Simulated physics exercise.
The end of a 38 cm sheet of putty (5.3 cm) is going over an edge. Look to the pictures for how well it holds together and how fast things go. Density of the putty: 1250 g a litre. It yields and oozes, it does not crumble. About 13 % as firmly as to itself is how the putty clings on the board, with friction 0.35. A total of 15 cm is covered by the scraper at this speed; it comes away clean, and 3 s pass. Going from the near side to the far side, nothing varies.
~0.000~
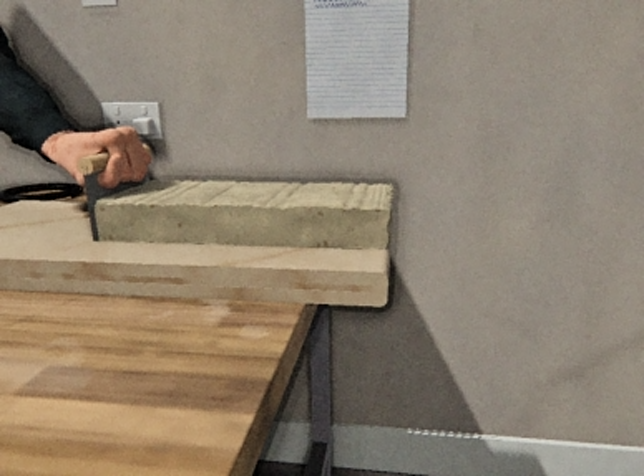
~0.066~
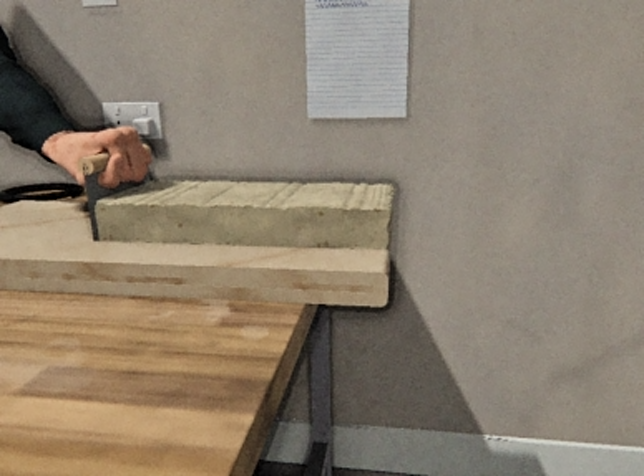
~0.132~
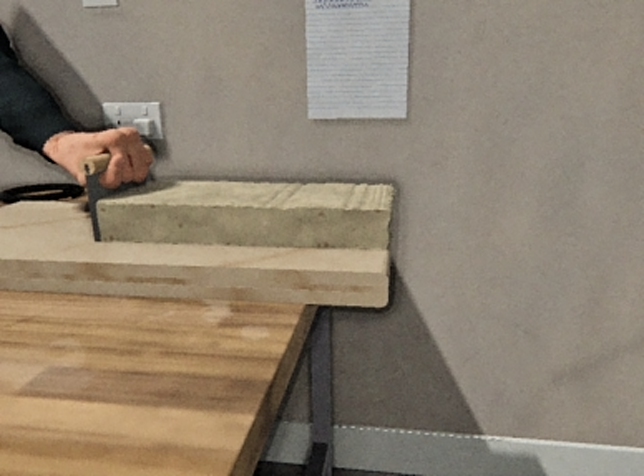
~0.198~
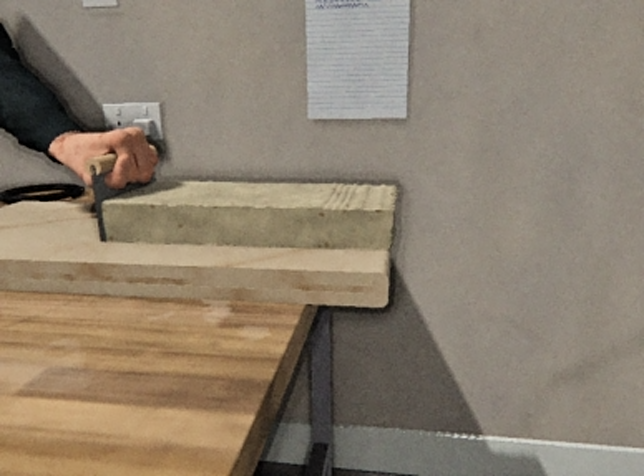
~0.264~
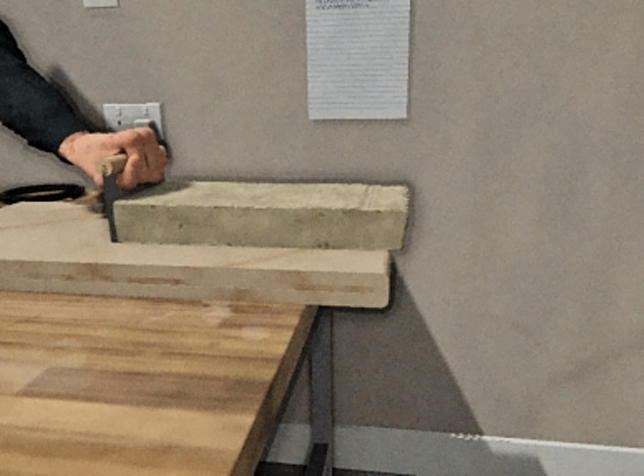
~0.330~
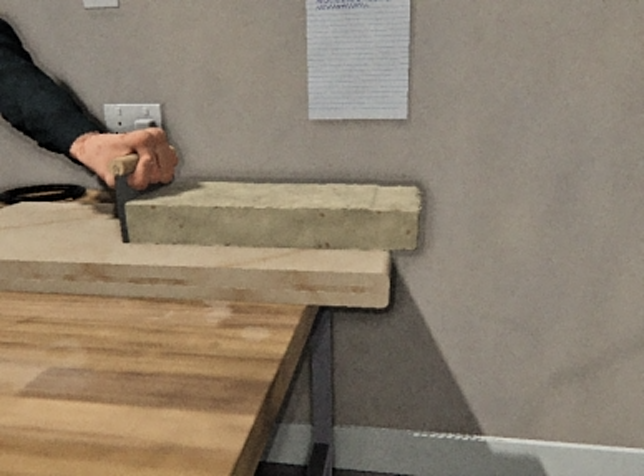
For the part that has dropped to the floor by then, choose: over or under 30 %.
Expect over.
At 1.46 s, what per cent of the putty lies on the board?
Close to 60 percent.
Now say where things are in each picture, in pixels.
Foot of the scraper at (99, 241), not yet moved; leading edge of the putty at (389, 210), in the first picture.
Foot of the scraper at (99, 242), not yet moved; leading edge of the putty at (390, 211), in the second picture.
Foot of the scraper at (100, 242), not yet moved; leading edge of the putty at (390, 211), in the third picture.
Foot of the scraper at (106, 242), moved 9 mm; leading edge of the putty at (393, 209), in the fourth picture.
Foot of the scraper at (117, 243), moved 2.4 cm; leading edge of the putty at (407, 221), 5 % of it past the edge, in one piece, in the fifth picture.
Foot of the scraper at (128, 243), moved 4.0 cm; leading edge of the putty at (420, 222), 9 % of it past the edge, in one piece, in the sixth picture.
After 0.67 s, 70 % lies on the board and 0 % has fallen.
After 1.06 s, 61 % lies on the board and 34 % has fallen.
After 1.46 s, 61 % lies on the board and 37 % has fallen.
After 1.86 s, 61 % lies on the board and 37 % has fallen.
After 3.86 s, at the end, 61 % lies on the board and 37 % has fallen.
